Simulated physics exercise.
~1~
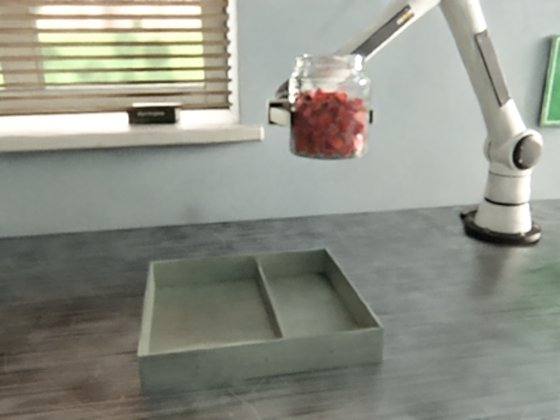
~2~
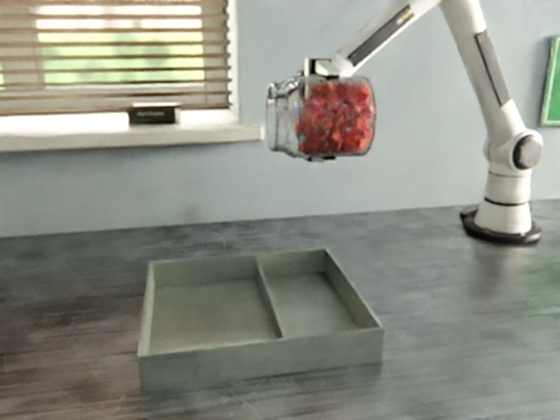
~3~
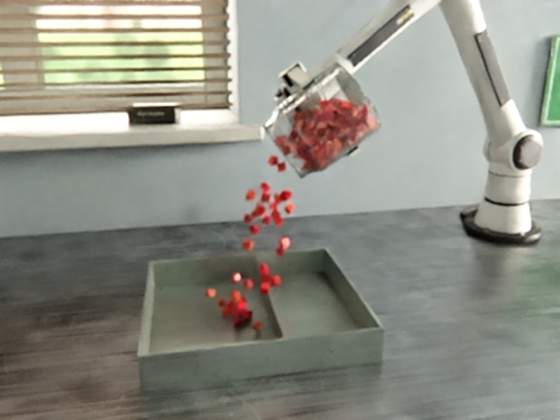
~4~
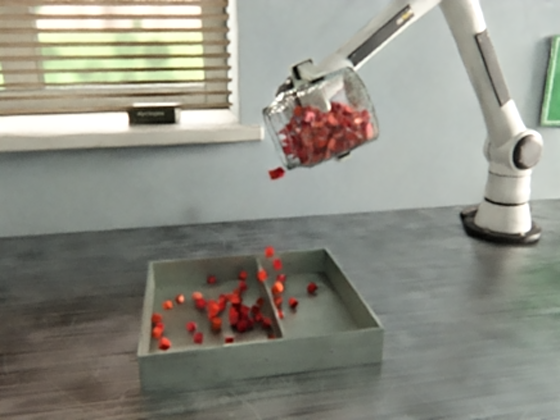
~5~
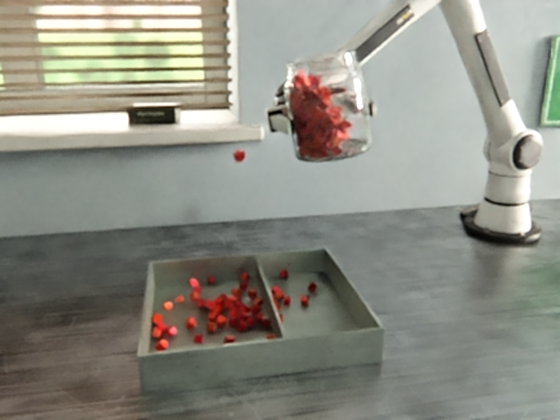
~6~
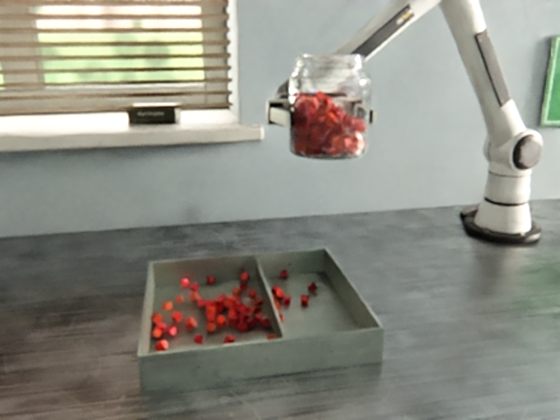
A robot arm tips a jar, spills some red pieces into a divided tray, then rights it.
